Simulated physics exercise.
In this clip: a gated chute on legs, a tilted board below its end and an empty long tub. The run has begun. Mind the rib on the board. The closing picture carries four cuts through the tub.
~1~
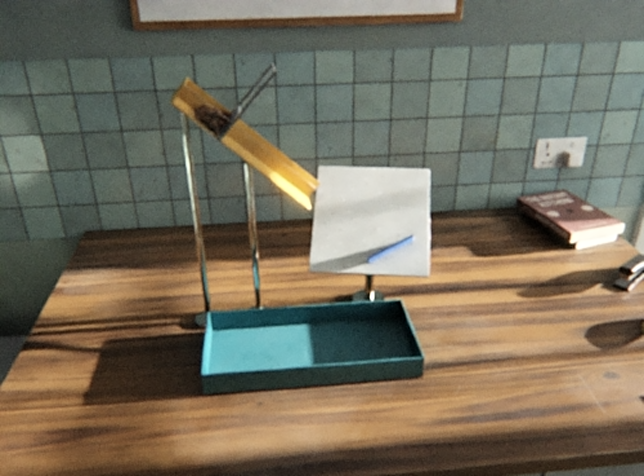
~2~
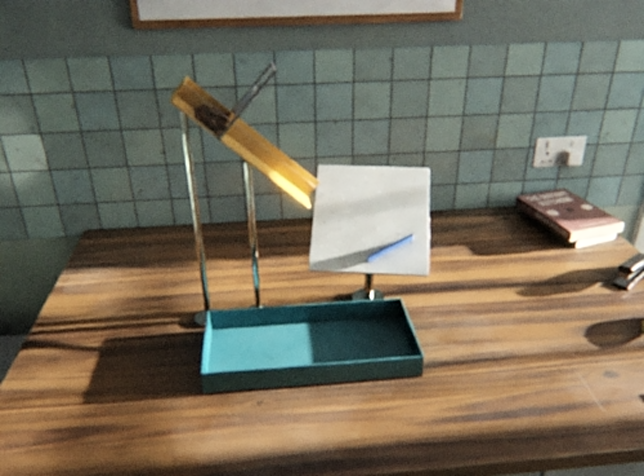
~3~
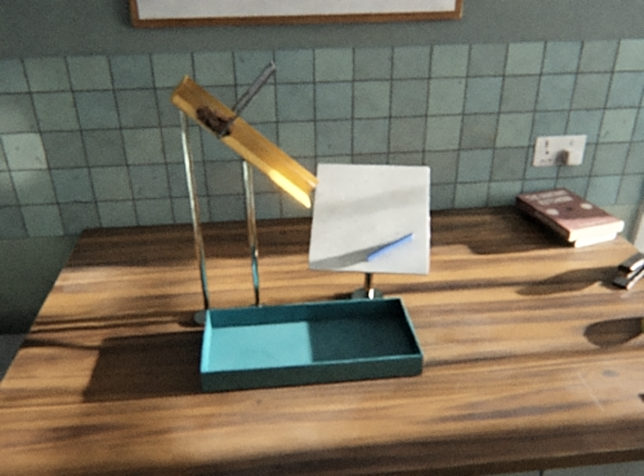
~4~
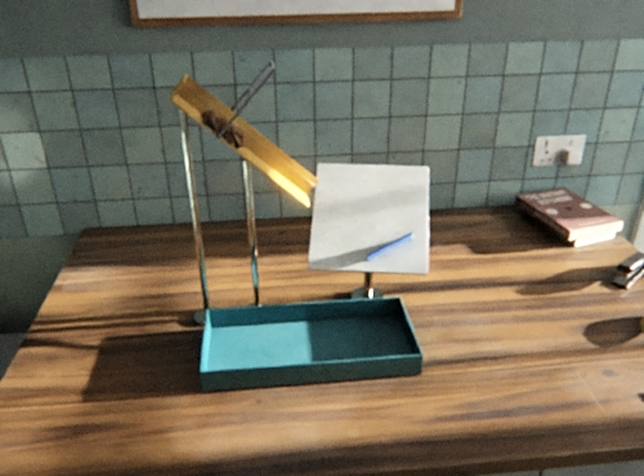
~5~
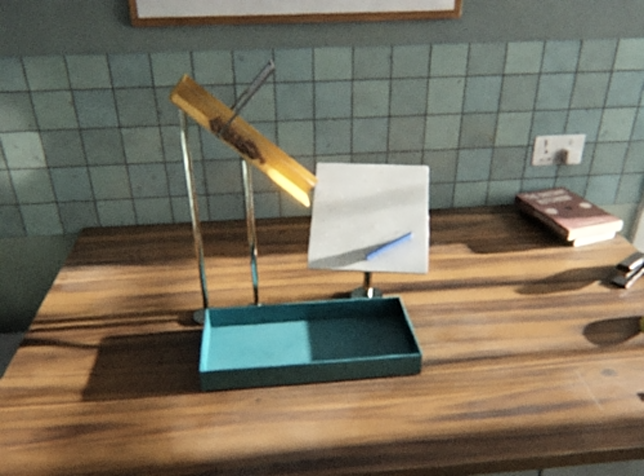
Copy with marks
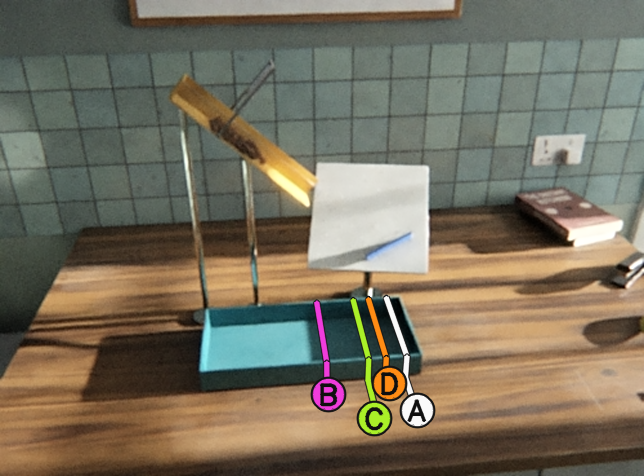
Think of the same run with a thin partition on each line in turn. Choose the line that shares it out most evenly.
Line C.
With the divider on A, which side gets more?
More lands on the left.
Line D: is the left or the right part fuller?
More lands on the left.
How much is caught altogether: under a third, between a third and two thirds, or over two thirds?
It is over two thirds.
On the marked copy, line A crosses the front rim at (406, 355); line B crosses the front rim at (326, 361); line C crosses the front rim at (368, 358); line D crosses the front rim at (386, 357).
If A is chosen, of what is caught, the whole lot on the left of the divider, none at all on the right.
If B is chosen, of what is caught, a small share on the left of the divider, all but a few on the right.
If C is chosen, of what is caught, close to two thirds on the left of the divider, close to a third on the right.
If D is chosen, of what is caught, all but a few on the left of the divider, a small share on the right.
